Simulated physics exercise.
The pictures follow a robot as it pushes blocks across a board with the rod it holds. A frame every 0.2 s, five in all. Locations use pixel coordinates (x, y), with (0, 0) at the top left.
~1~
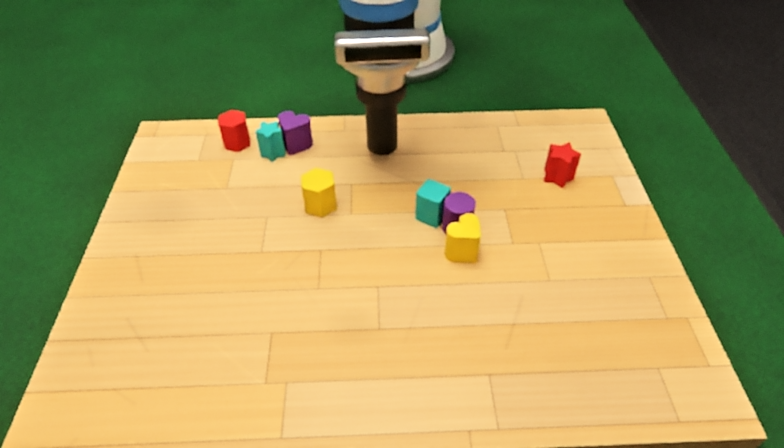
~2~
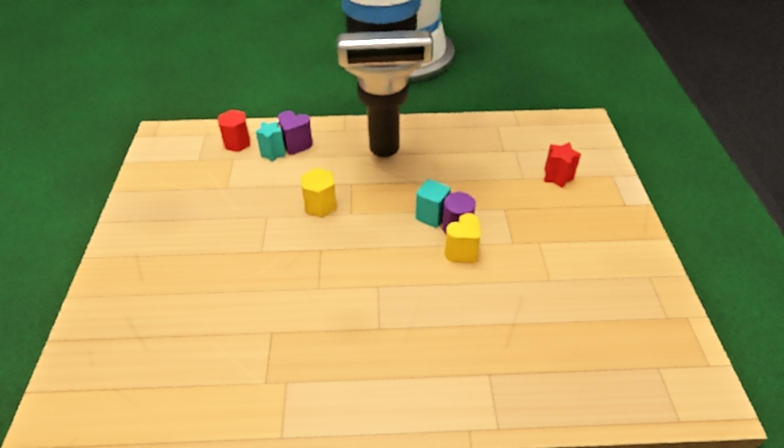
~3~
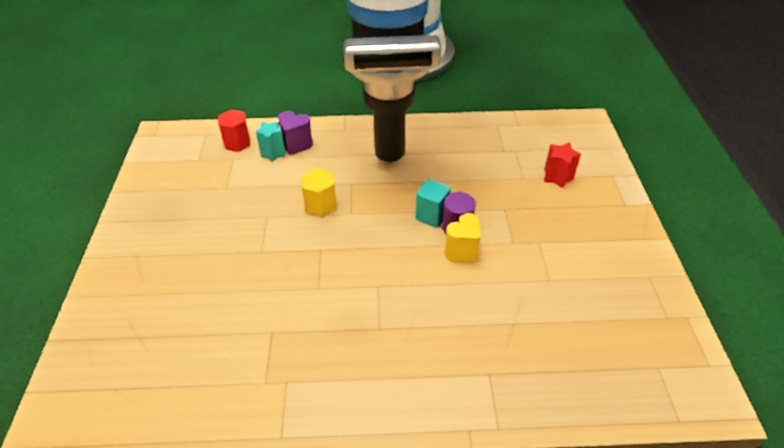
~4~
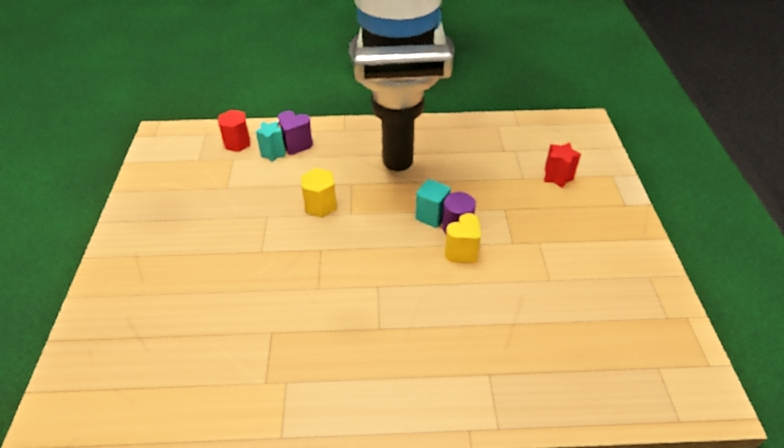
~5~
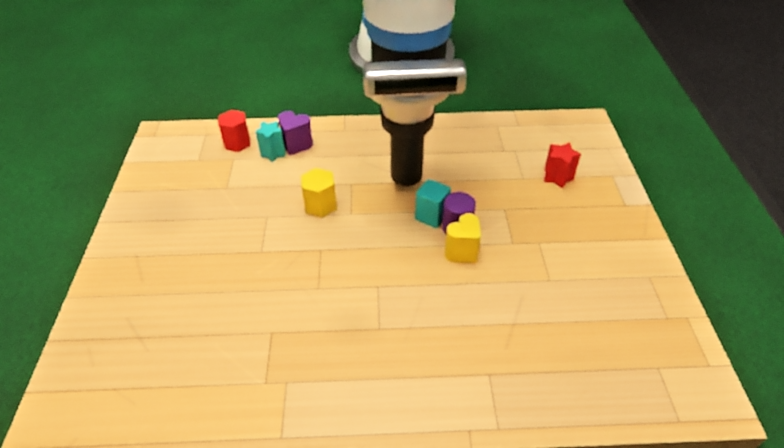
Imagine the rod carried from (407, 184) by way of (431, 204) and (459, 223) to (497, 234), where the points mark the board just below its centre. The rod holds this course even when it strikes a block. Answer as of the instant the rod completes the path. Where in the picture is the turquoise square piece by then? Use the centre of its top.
I'd place it at (447, 218), taking the centre of its top.
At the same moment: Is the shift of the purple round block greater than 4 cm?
That would be a yes.
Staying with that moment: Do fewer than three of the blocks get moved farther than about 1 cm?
No, that is not what happens.
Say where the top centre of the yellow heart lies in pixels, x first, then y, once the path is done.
The middle of its upper face will lie at (481, 248).
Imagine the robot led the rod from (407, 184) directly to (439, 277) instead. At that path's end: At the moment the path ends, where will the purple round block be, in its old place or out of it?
If the rod follows that path, the purple round block ends up shifted.
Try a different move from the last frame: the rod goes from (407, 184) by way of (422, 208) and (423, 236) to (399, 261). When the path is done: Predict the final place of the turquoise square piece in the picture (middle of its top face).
Its top middle: (451, 226).
On the path given first. One third of the way, rod (432, 196); turquoise square piece (439, 201), turned 25° clockwise; purple round block (471, 212); yellow heart (472, 232), turned 40° clockwise.
Two thirds of the way, rod (460, 215); turquoise square piece (446, 217), turned 80° clockwise; purple round block (479, 220); yellow heart (478, 241), turned 55° clockwise.
At the end, rod (499, 225); turquoise square piece (447, 218), turned 85° clockwise; purple round block (504, 234); yellow heart (481, 248), turned 80° clockwise.
